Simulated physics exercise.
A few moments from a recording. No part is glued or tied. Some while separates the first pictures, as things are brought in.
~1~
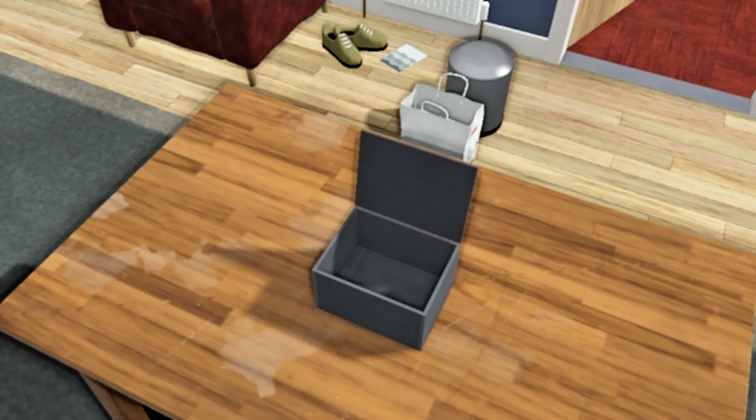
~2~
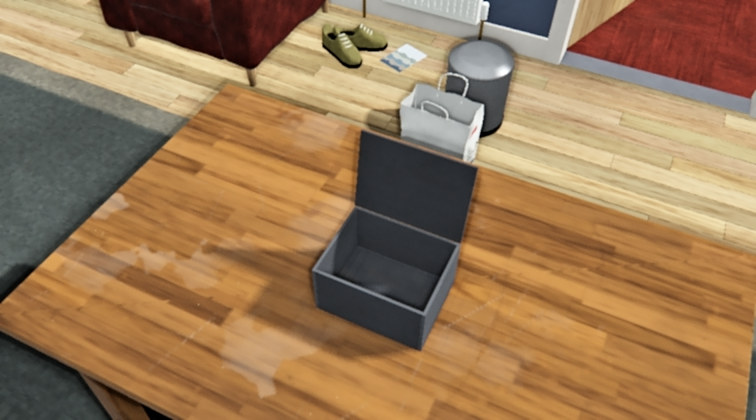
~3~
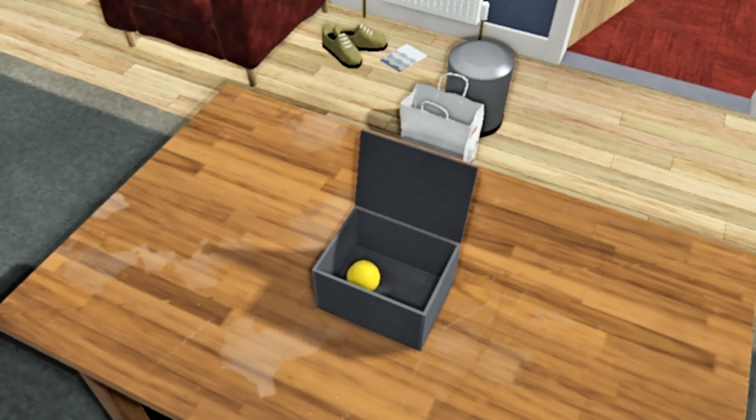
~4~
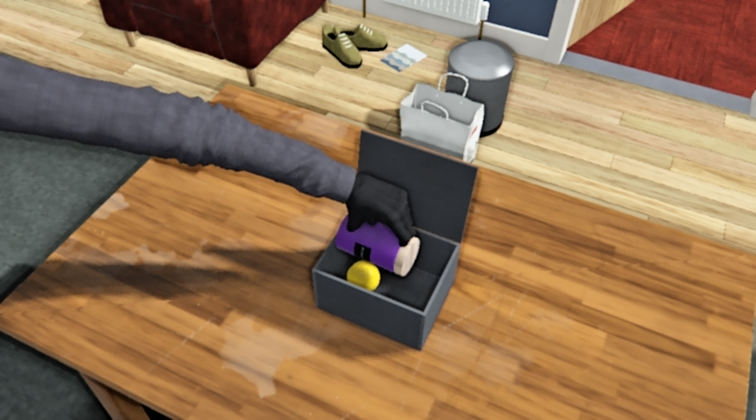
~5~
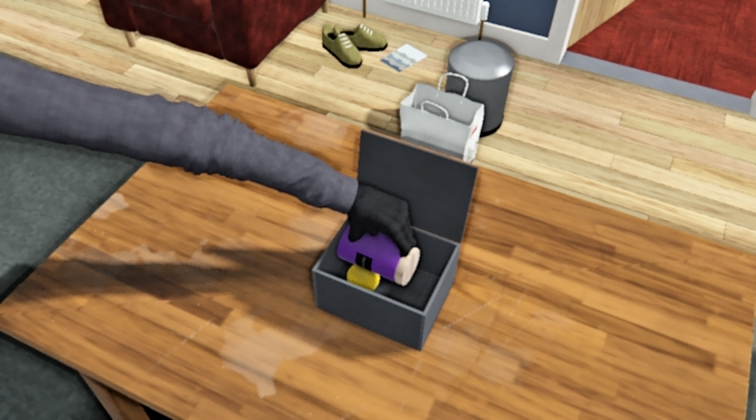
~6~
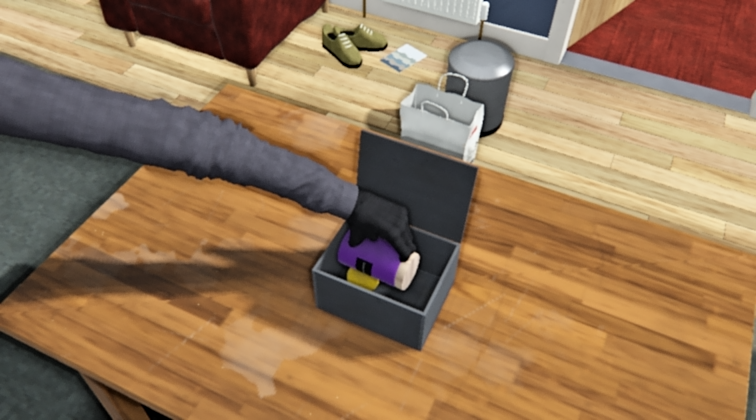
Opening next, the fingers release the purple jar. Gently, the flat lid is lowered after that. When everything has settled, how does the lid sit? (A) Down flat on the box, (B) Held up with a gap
Answer: B.
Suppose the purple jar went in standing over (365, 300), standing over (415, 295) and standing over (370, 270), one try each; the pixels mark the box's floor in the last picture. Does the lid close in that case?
On the first go the lid comes to rest closed, on the second it is stopped short, on the third it is stopped short.
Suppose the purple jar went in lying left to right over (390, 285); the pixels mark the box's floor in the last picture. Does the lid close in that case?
Once it's packed that way, the lid settles all the way.
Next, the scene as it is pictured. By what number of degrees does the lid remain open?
About 18°.
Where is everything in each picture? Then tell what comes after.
In the first frame, the last thing is not in view yet.
In the second frame, the last thing is not in view yet.
In the third frame, the last thing is not in view yet.
The fourth frame shows still above its spot; purple jar (377, 243).
The fifth frame shows still above its spot; purple jar (379, 253).
The sixth frame shows put in, still held; purple jar (378, 258).
Then, 1.10 s after the last picture, lid starting down; purple jar rolled about its own width near (396, 281); yellow lemon rolled a little.
Then, 1.90 s after the last picture, lid 19° above the rim; purple jar rolled about its own width near (400, 283); yellow lemon rolled a little.
At rest, lid 17° above the rim; moved from the start, purple jar; yellow lemon in place. Seen from the same camera at the end, purple jar near (400, 282).
